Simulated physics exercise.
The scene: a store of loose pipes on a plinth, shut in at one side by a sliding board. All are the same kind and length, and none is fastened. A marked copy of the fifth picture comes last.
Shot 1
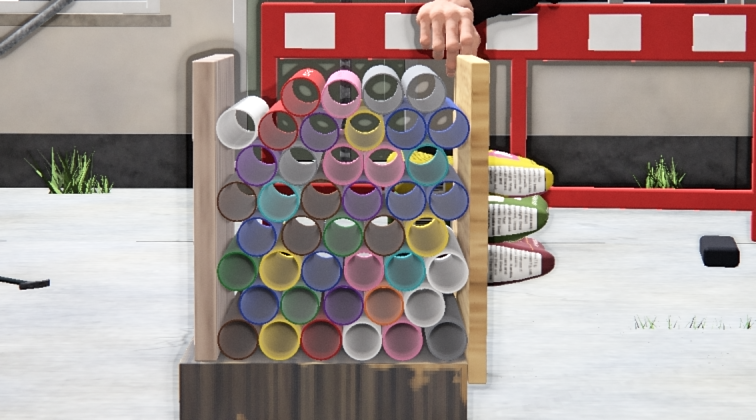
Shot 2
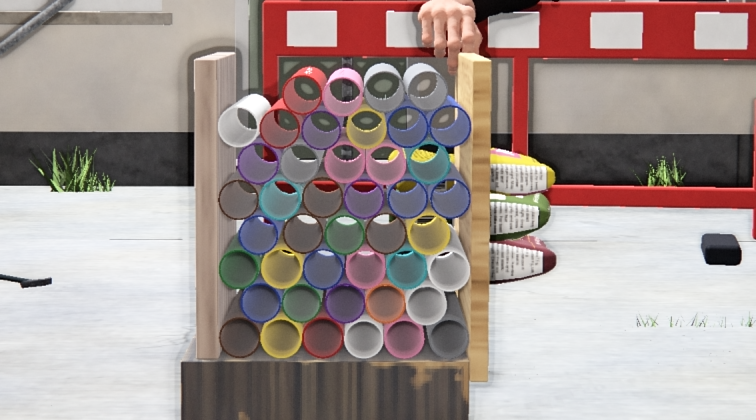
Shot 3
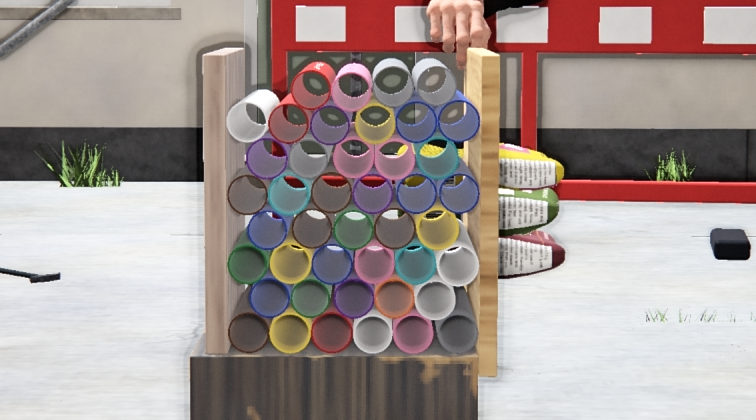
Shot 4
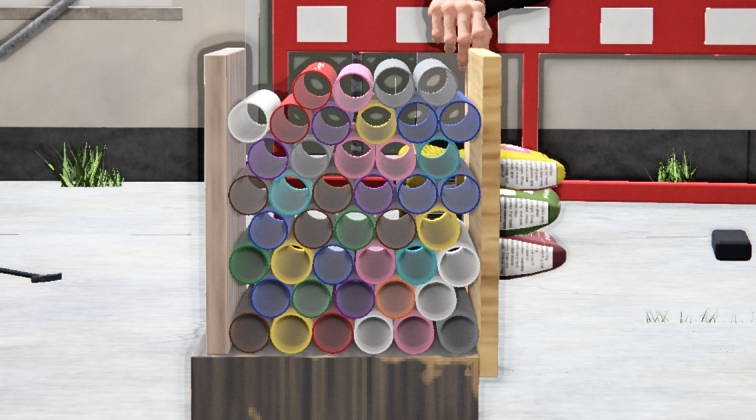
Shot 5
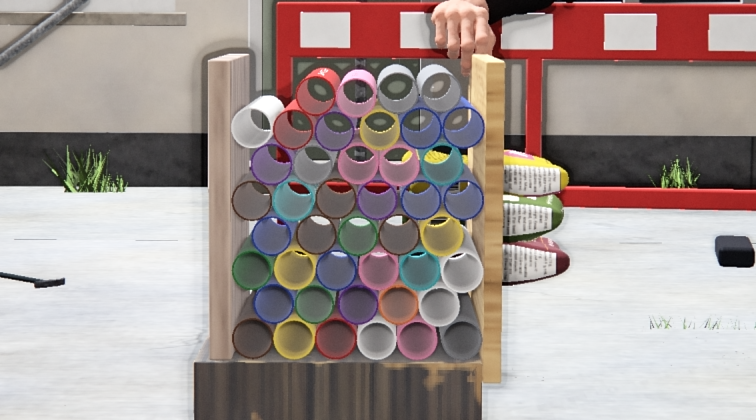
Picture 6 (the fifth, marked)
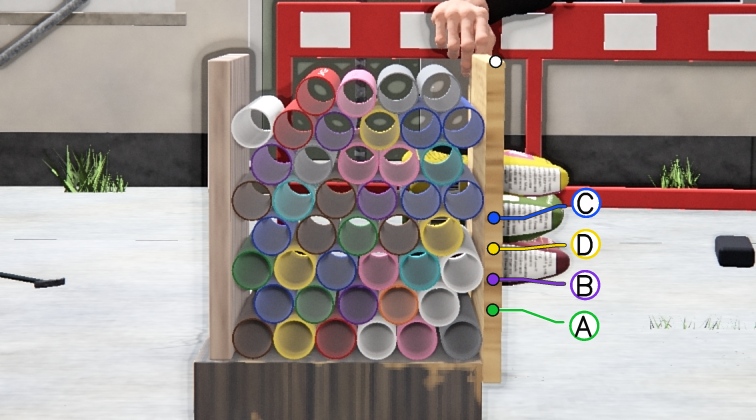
A hand staying at the top of the right side board beside stacked colourful pipes, nothing moving but the slightly shifting view.
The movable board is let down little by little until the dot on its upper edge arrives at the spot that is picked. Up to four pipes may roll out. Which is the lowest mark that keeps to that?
It can be let down to C.
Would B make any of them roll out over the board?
At B: Yes.
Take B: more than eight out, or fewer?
Fewer than eight.
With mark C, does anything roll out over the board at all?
Yes.
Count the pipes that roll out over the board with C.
It comes to two.
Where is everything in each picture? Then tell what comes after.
The first frame shows a grey pipe (447, 340); a blue pipe (259, 305); a turquoise pipe (405, 271).
The second frame shows a turquoise pipe (407, 269); a brown pipe (303, 233).
The third frame shows a turquoise pipe (289, 194); a turquoise pipe (438, 158).
The fourth frame shows a red pipe (290, 124); a white pipe (249, 122).
The fifth frame shows side board (484, 205); a brown pipe (253, 338); a grey pipe (462, 339).
On the marked copy, A at (493, 310); B at (493, 279); C at (494, 218); D at (493, 249); the white dot at (496, 61).
With C. Early on, top of the board (485, 131).
Further on, top of the board (484, 211).
At the end, top of the board (484, 217), two out over the board.
As for the rest, A more than four out over the board; B more than four out over the board; D more than four out over the board.
